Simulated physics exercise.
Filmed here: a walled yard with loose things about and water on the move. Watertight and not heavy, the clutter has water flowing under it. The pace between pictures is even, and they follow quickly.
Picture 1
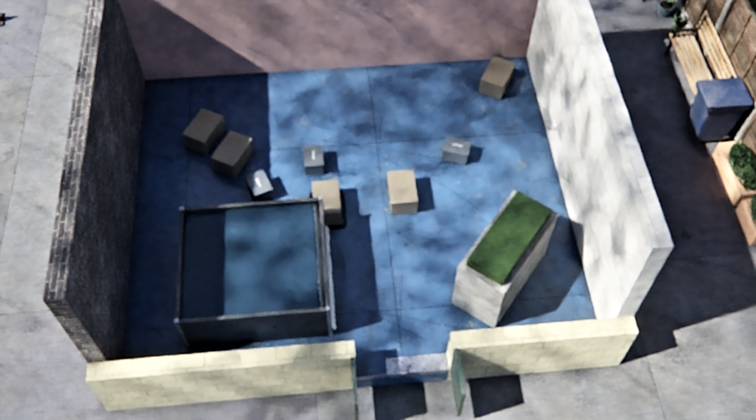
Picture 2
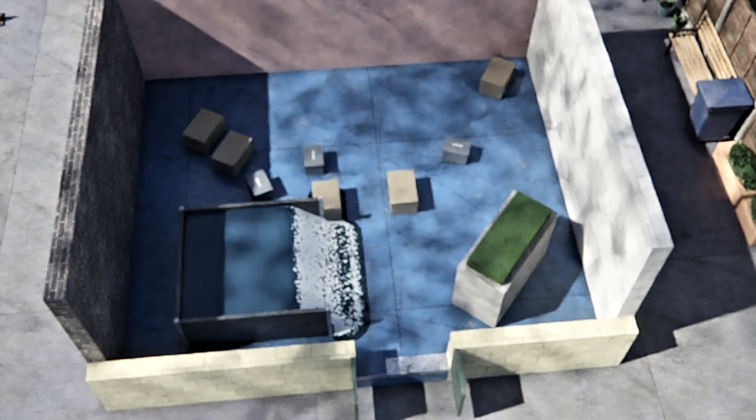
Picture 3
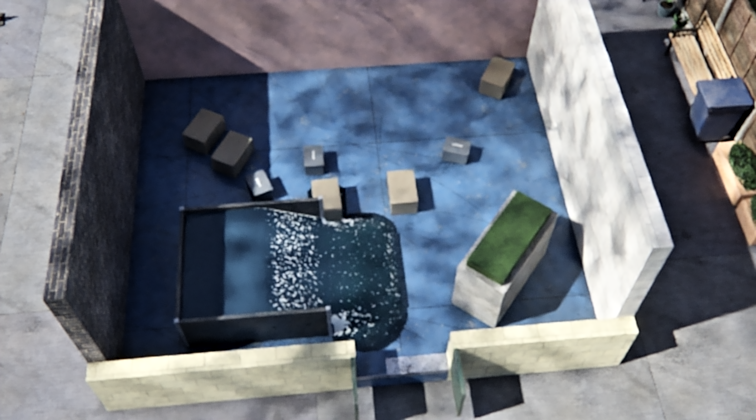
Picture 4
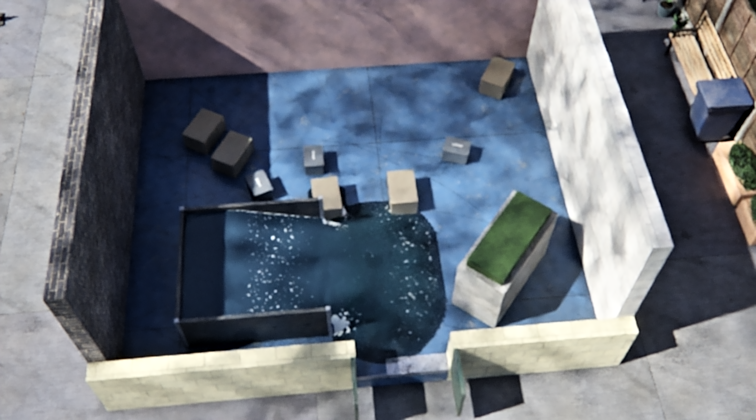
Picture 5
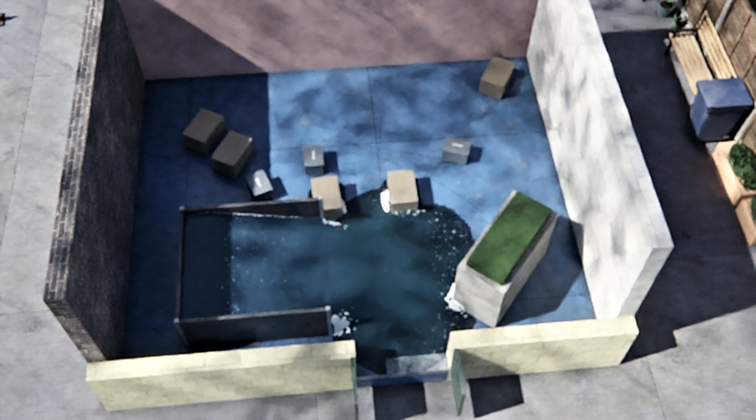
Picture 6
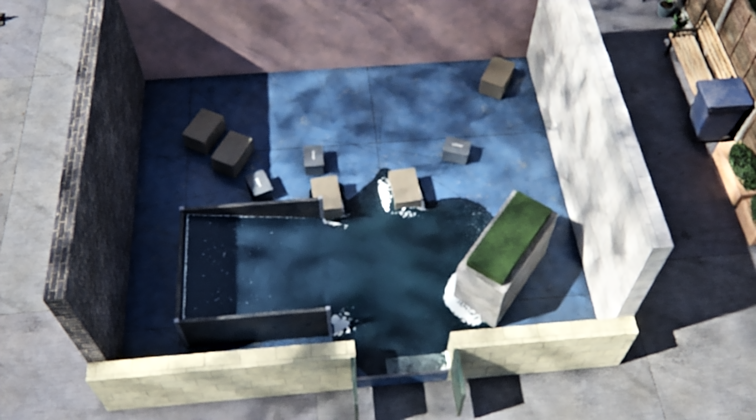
Walled yard with a blue floor, water pouring rightward from an open-sided tank, spreading around scattered blocks and a grass-topped planter.
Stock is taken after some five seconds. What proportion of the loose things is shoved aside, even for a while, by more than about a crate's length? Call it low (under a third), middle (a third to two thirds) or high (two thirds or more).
Middle.
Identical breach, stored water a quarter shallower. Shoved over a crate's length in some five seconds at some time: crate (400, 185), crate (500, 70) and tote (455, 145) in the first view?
Taking them as listed, the first did it, the second did it and the third did it.
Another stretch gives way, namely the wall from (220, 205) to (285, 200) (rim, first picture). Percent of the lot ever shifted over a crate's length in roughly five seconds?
It comes out at roughly 60 per cent.
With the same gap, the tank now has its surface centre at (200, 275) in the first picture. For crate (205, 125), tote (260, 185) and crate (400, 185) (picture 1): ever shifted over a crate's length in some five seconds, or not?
Short of it, short of it, covered the distance.
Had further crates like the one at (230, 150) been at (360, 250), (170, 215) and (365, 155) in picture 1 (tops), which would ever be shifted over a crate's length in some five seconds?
Shoved clear, stays put, stays put.
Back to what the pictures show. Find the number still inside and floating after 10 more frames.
Counting them up gives 0.
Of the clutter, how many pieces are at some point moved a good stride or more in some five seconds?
3 in all.
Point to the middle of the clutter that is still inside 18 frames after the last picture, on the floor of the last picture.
Mean floor position: Approx. (346, 137) px, last view.
A moment on, 0 of 8 are well off their spots; 0 afloat.
Next, 1 of 8 are well off their spots; 0 afloat.
Later, 3 of 8 are well off their spots; 3 afloat.
In the end, 3 of 8 are well off their spots, and 3 have been at some point; 3 afloat.
